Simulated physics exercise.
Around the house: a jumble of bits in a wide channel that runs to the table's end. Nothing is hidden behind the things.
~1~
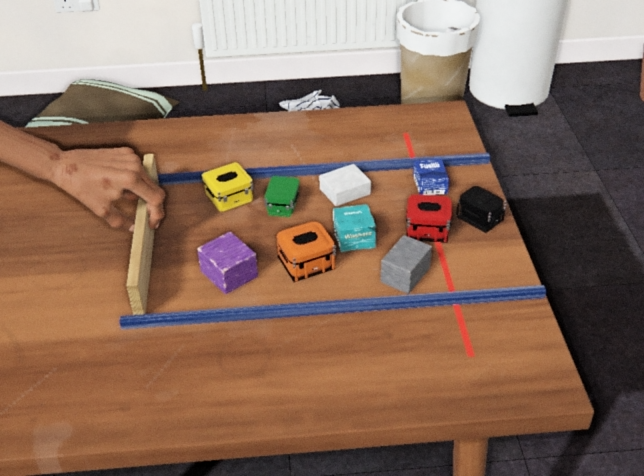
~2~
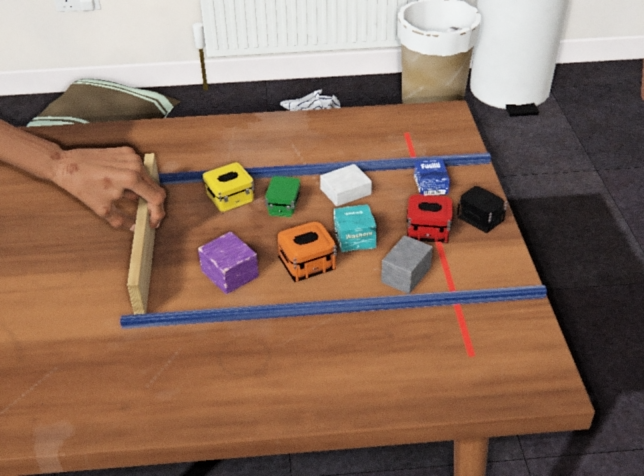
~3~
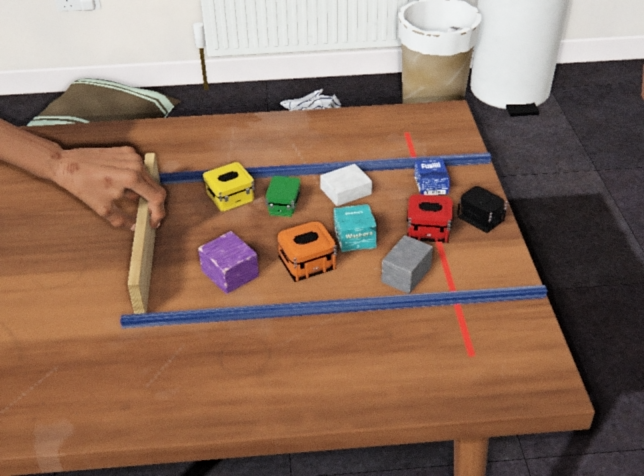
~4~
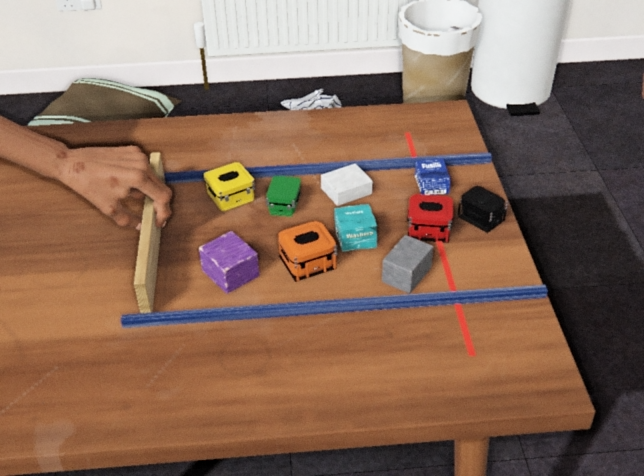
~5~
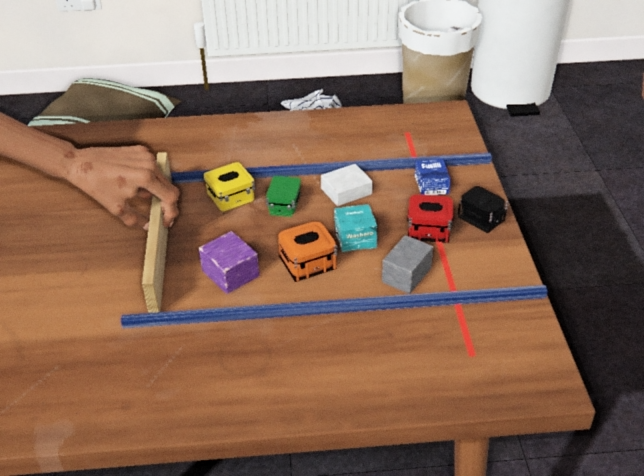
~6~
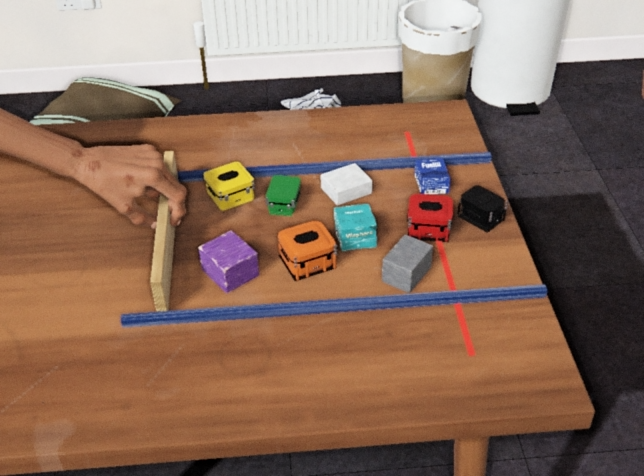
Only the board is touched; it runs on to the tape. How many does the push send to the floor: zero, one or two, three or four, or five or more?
As it turns out, the number that fall off is three or four.
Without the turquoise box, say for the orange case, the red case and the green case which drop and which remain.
The orange case remains up; the red case remains up; the green case remains up.
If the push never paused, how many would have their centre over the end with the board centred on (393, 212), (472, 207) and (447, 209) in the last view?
In that order 1, 7 and 3.
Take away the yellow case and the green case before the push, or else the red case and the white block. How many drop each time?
It would be 1 and 0.
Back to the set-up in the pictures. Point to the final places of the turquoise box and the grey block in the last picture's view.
The turquoise box at (452, 212), the grey block at (515, 270).
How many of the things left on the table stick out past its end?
0 of them.
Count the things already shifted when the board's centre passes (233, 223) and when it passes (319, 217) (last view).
3 and 8.
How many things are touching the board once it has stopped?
That makes 3.
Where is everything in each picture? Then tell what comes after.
Black case (481, 209); blue box (431, 177); red case (428, 218); board (145, 230); tape (433, 227), in the first frame.
Blue box (431, 177); green case (283, 197), in the second frame.
Red case (429, 218); turquoise box (355, 228), in the third frame.
Black case (482, 209); purple block (229, 262), in the fourth frame.
Blue box (432, 177); board (159, 228), in the fifth frame.
Black case (482, 208); blue box (432, 176); red case (430, 217); board (166, 227); tape (435, 226), in the sixth frame.
Early on, none off yet; black case at rest near (482, 208); blue box at rest near (432, 176); red case at rest near (430, 217).
A while later, none off yet; black case at rest near (482, 208); blue box travelled a little near (443, 174); red case at rest near (430, 217).
Further along, none off yet; black case travelled a little near (496, 209); blue box leaning a little near (504, 166); red case travelled about its own width near (455, 214).
Finally, the number that fall off is three or four; lost, white block, blue box and black case.
